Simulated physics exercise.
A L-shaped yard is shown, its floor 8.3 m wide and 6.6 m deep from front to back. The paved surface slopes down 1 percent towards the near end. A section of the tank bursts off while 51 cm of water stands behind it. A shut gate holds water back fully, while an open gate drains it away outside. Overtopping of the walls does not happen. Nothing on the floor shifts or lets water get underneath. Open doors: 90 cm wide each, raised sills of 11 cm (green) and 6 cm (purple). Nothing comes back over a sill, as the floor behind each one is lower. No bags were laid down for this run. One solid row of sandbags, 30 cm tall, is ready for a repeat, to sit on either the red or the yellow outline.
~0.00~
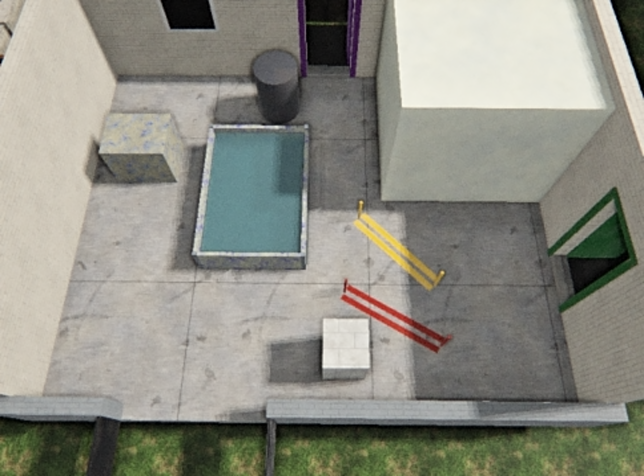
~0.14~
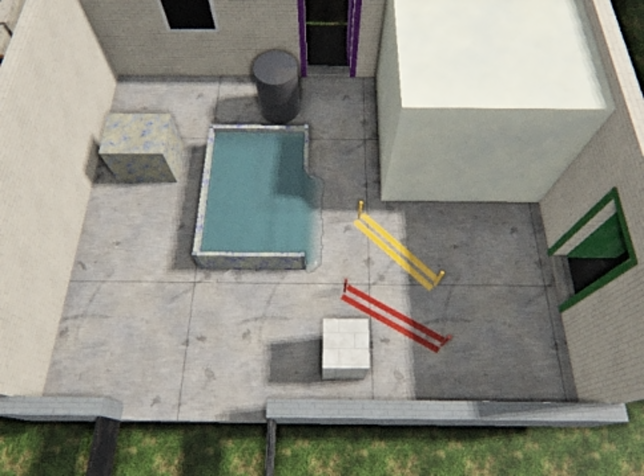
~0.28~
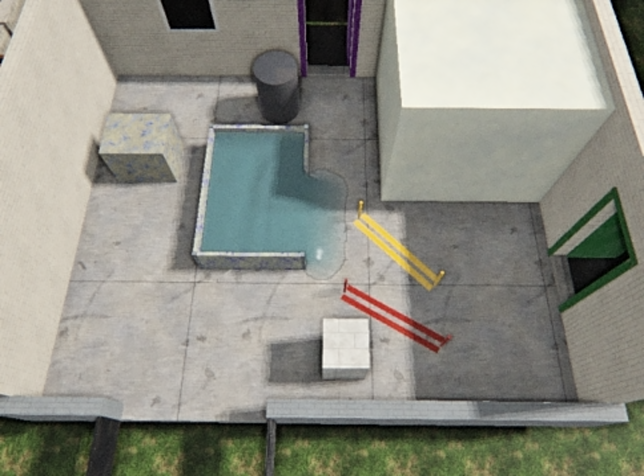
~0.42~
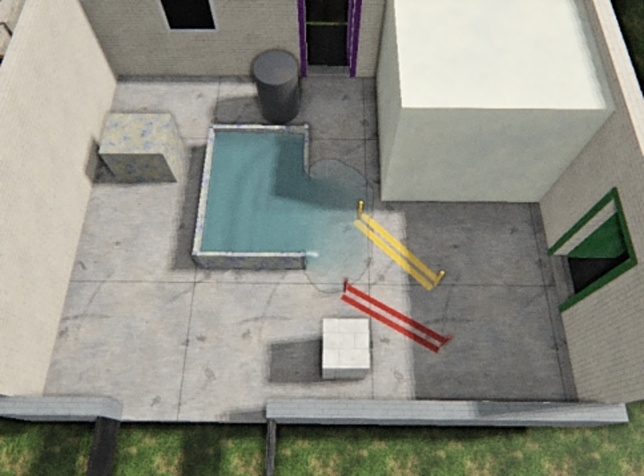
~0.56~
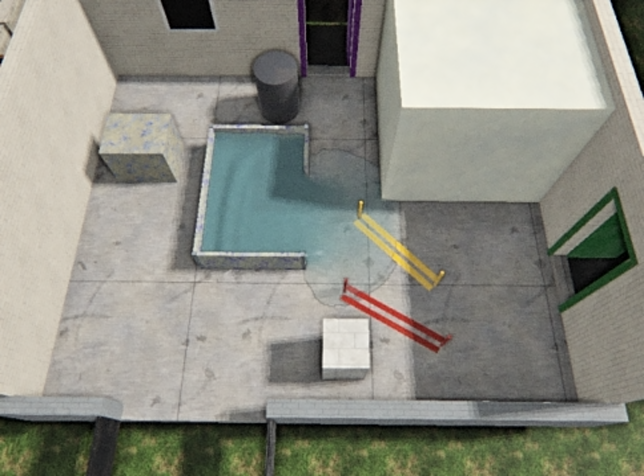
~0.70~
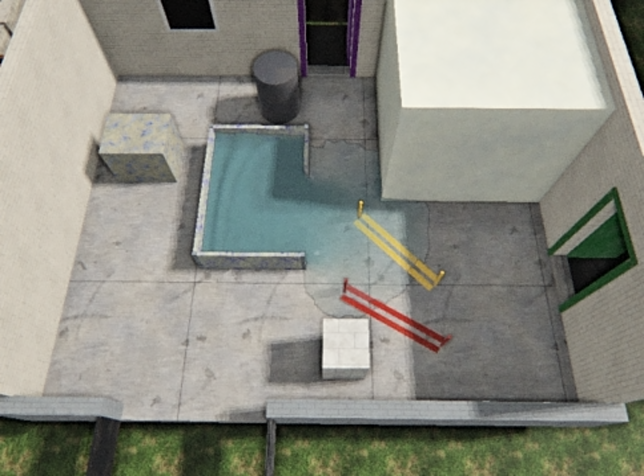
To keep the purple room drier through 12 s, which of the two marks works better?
The red mark works better.
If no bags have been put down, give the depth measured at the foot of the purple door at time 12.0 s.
I'd put it at around 4.5 centimetres deep.
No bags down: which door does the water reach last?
The purple door.
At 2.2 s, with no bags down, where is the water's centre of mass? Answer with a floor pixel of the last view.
Near (346, 224) in the last picture.
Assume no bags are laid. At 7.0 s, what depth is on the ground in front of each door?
Green 10 cm, purple 4 cm.
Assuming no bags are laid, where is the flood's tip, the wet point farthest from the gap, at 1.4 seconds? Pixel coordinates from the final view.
Look near (543, 238) in the last picture.
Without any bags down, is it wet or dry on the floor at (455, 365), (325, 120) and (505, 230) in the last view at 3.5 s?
Respectively: Covered, covered and covered.
After 1.4 s water covers 25 % of the floor and is deepest (27 cm) near (380, 193) in the run without bags; in at the purple door, 0 L with no bags, 0 L with the row on red, 0 L on yellow.
After 2.2 s water covers 40 % of the floor and is deepest (26 cm) near (530, 220) in the run without bags; in at the purple door, 0 L with no bags, 0 L with the row on red, 0 L on yellow.
After 3.5 s water covers 45 % of the floor and is deepest (32 cm) near (574, 396) in the run without bags; in at the purple door, 5 L with no bags, 5 L with the row on red, 32 L on yellow.
After 7.0 s water covers 65 % of the floor and is deepest (15 cm) near (402, 406) in the run without bags; in at the purple door, 7 L with no bags, 7 L with the row on red, 59 L on yellow.
After 12.0 s water covers 85 % of the floor and is deepest (11 cm) near (530, 407) in the run without bags; in at the purple door, 7 L with no bags, 7 L with the row on red, 61 L on yellow.
